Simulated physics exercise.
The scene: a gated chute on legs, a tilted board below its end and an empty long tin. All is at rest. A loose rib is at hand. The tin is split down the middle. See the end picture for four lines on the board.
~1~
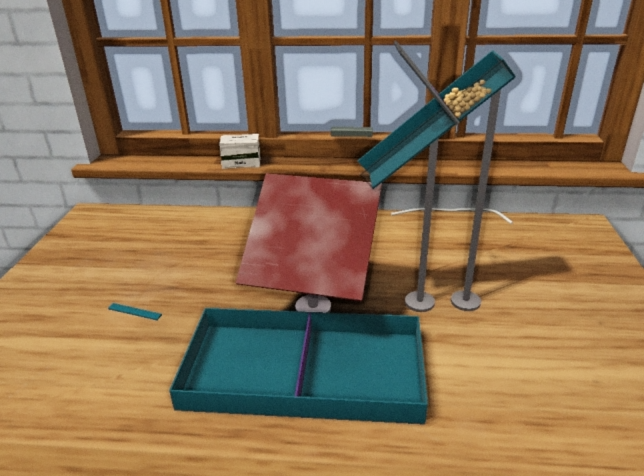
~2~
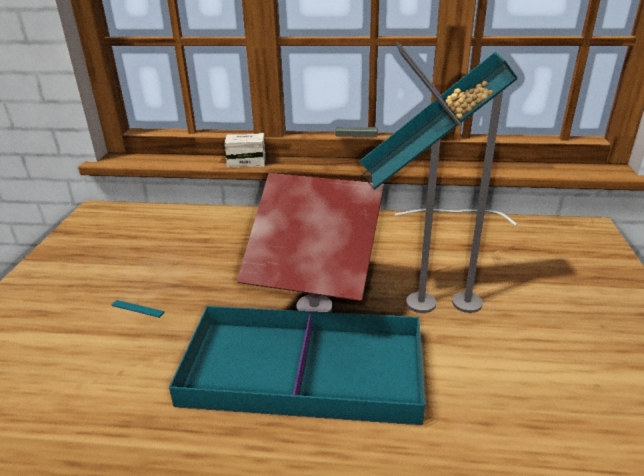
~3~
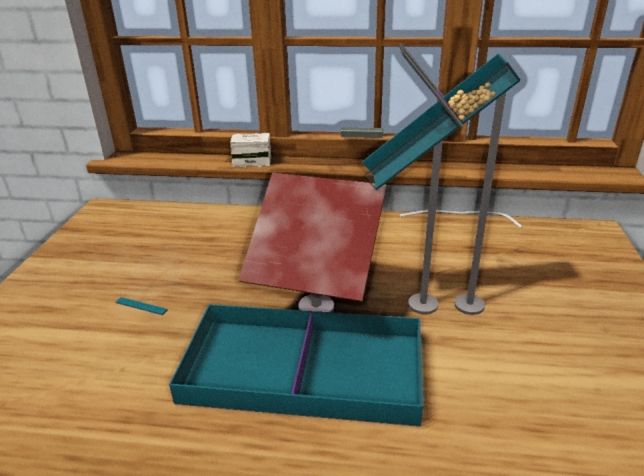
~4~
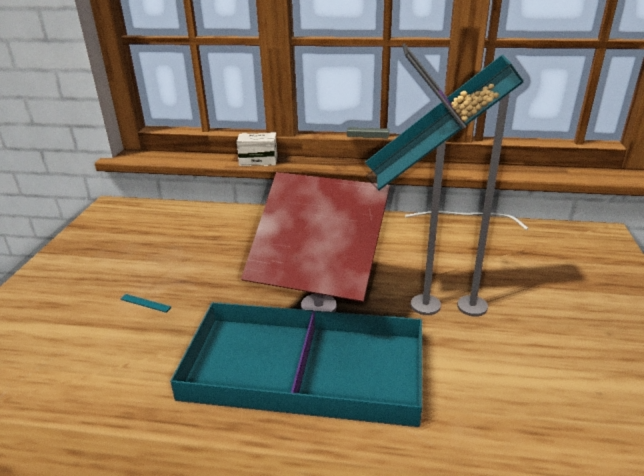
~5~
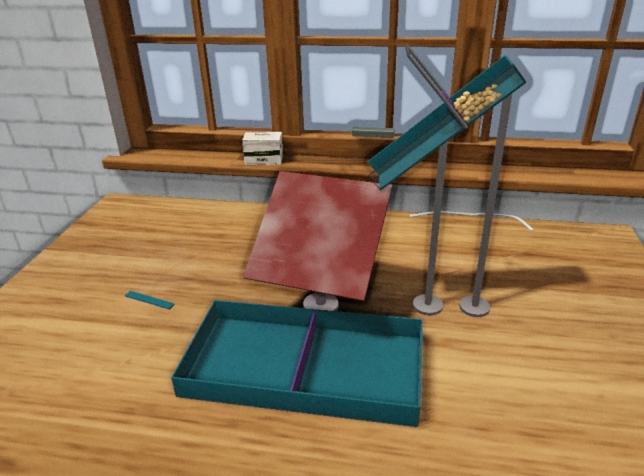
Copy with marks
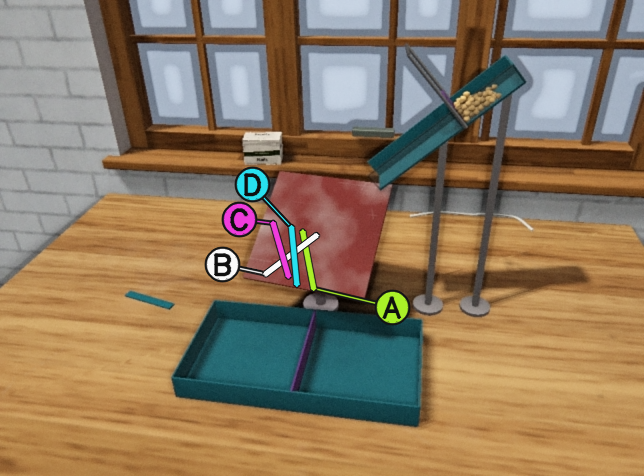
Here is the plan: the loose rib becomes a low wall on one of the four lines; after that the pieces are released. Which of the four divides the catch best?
D works best here.
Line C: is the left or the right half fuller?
Left.
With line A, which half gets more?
The right half.
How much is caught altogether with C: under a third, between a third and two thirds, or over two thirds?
Over two thirds.
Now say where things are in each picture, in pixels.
Load behind the gate near (462, 100), dried chickpeas; lip of the chute near (371, 181), sloping fairly steeply, in the first frame.
Middle of the board near (312, 232), tilted fairly steeply; middle of its low edge near (297, 291); of its high edge near (325, 178), in the second frame.
Front corners of the tin near (170, 384) and (422, 406); front end of its middle wall near (292, 395); gate still shut near (441, 98), in the third frame.
Middle of the load near (470, 104); lip near (378, 183), in the fourth frame.
Middle of the load near (472, 105); lip near (380, 183), in the fifth frame.
On the marked copy, line A from (302, 231) to (313, 288); line B from (316, 235) to (265, 273); line C from (273, 223) to (288, 276); line D from (291, 227) to (296, 284).
With A, of what is caught, a small share in the left half, the bulk in the right.
With B, of what is caught, all but a few in the left half, a small share in the right.
With C, of what is caught, the bulk in the left half, a small share in the right.
With D, of what is caught, close to half in the left half, close to half in the right.
